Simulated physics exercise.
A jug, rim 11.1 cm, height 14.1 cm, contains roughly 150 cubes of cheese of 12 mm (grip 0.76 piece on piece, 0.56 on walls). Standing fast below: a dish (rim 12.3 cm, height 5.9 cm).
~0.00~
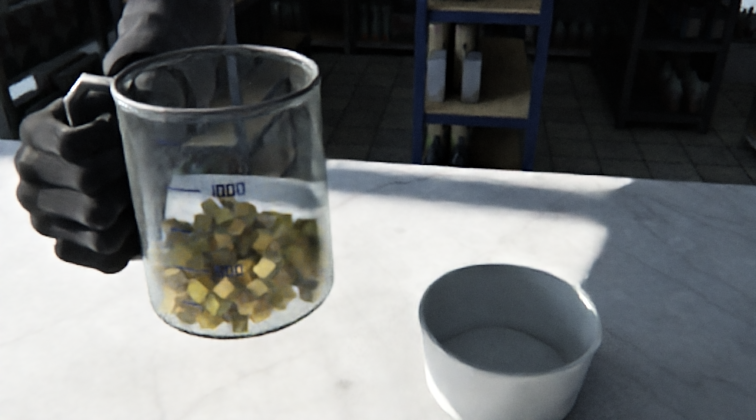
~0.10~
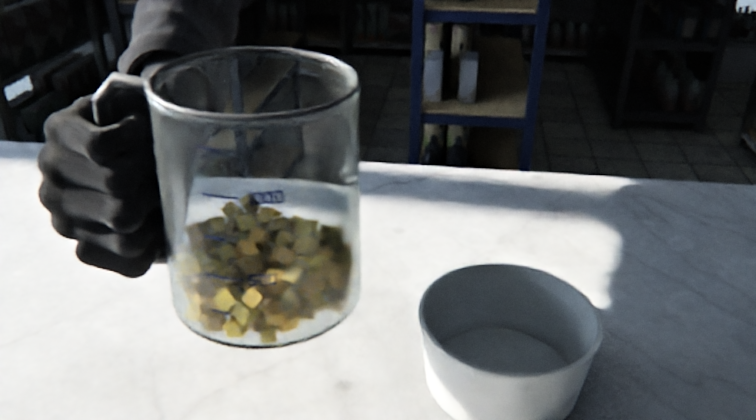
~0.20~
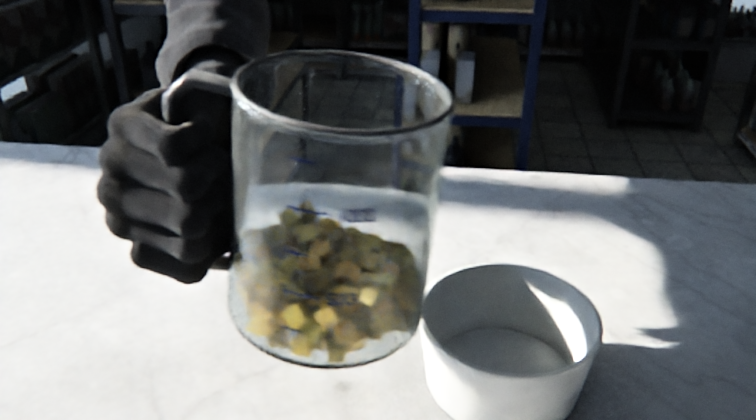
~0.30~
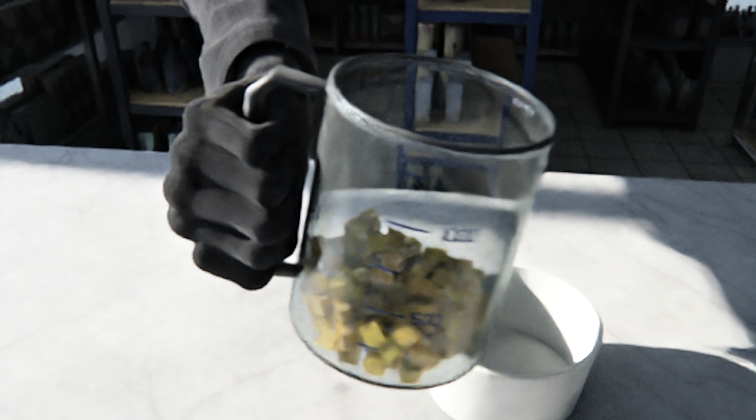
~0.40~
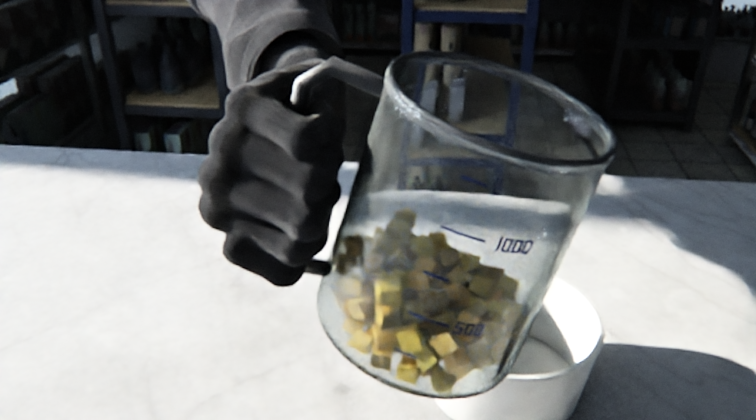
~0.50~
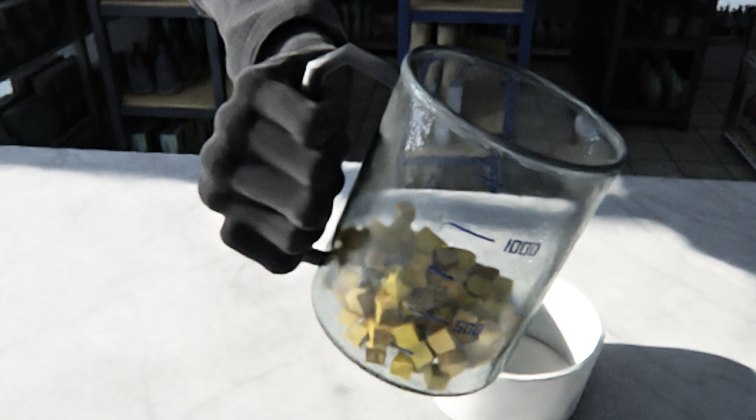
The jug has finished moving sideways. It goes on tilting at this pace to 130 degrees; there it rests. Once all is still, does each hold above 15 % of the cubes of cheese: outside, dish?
Outside: Above, dish: Below.
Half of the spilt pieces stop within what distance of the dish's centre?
Roughly 14 cm.
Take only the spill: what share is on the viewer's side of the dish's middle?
Some 90 per cent.
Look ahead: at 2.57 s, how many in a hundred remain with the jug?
Some 100 per cent of the load.
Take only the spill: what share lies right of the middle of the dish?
Some 100 per cent.
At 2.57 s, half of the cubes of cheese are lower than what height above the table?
Roughly 16 cm.
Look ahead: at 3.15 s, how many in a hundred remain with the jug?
Some 5 per cent of the load.
After 1.29 s, tilt 55 degrees; jug 100 %; middle of all pieces near (409, 254).
After 1.96 s, tilt 86 degrees; jug 100 %; middle of all pieces near (423, 235).
After 2.57 s, tilt 113 degrees; jug 100 %; middle of all pieces near (455, 237).
After 3.15 s, tilt 130 degrees; jug 5 %, outside 85 %, in the air 10 %.
By 4.1 s all is still; dish 0 %, jug 0 %, outside 100 %.
